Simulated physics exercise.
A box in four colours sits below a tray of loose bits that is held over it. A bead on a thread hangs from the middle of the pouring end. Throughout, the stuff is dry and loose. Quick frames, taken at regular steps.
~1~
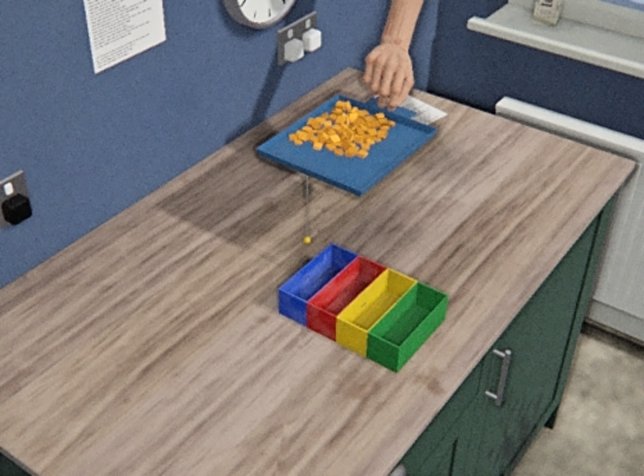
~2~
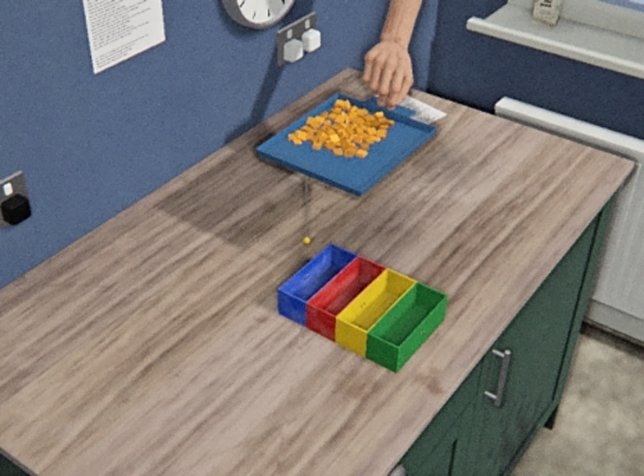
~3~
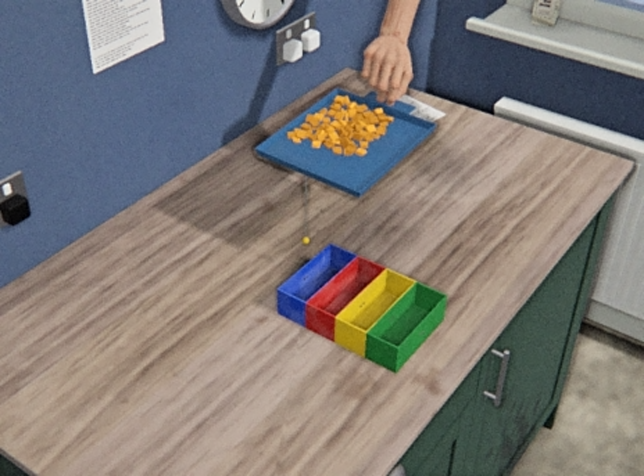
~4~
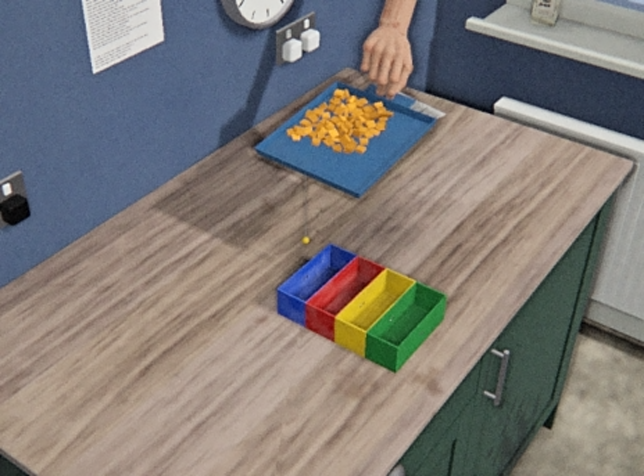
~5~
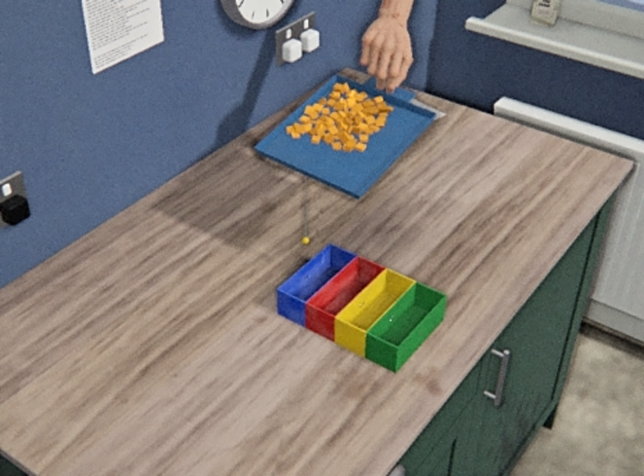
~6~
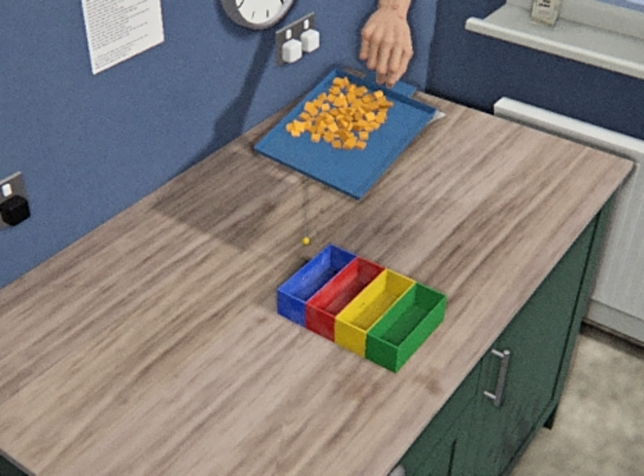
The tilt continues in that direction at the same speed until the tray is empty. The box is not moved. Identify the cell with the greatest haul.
Greatest haul: Blue.
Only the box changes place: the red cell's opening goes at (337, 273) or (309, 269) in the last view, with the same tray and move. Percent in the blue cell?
Close to 30 in a hundred, then close to 20 in a hundred.
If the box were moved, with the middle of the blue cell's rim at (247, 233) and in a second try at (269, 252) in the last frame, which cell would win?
Try 1 - the green cell. Try 2 - the yellow cell.
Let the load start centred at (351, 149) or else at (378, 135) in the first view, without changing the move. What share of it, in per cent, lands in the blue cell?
The first start yields 40 per cent, the second 40 per cent.
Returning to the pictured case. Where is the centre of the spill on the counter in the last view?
Approximate centre, last frame: (276, 284).
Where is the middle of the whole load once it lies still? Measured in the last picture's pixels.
Around (318, 294).
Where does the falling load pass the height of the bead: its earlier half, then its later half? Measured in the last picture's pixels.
At (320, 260) for the first part, then at (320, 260) for the others.
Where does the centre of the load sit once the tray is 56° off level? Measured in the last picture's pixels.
I'd mark it close to (328, 174).
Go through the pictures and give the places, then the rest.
The first frame shows corners of the pouring end at (260, 148) and (361, 189), level; middle of the load at (352, 129), small crackers; bead on its thread at (307, 240); blue cell at (293, 305); red cell at (322, 320); yellow cell at (352, 335); green cell at (383, 350).
The second frame shows corners of the pouring end at (259, 148) and (360, 189), level; middle of the load at (352, 128).
The third frame shows corners of the pouring end at (258, 148) and (359, 190), tipped barely, lowest at the right corner; middle of the load at (351, 126).
The fourth frame shows corners of the pouring end at (258, 147) and (359, 191), tipped a little, lowest at the right corner; middle of the load at (351, 121).
The fifth frame shows corners of the pouring end at (258, 147) and (358, 193), tipped a little, lowest at the right corner; middle of the load at (350, 117).
The sixth frame shows corners of the pouring end at (257, 147) and (358, 194), tipped a little, lowest at the right corner; middle of the load at (350, 114); blue cell at (292, 306); red cell at (321, 320); yellow cell at (350, 335); green cell at (382, 351).
Soon after the last picture, tray tipped steeply; most on the tray; a stray few in the blue cell; a small part falling or outside the box.
A little later, tray tipped right over; about a third on the tray; about a quarter in the blue cell; about a quarter in the red cell; a stray few in the yellow cell; about a quarter falling or outside the box.
Later still, tray tipped past a quarter turn; about a third in the blue cell; about a quarter in the red cell; a stray few in the yellow cell; about a third falling or outside the box.
At rest, tray tipped past a quarter turn; about a third in the blue cell; about a quarter in the red cell; a stray few in the yellow cell; none in the green cell; about a third outside the box.
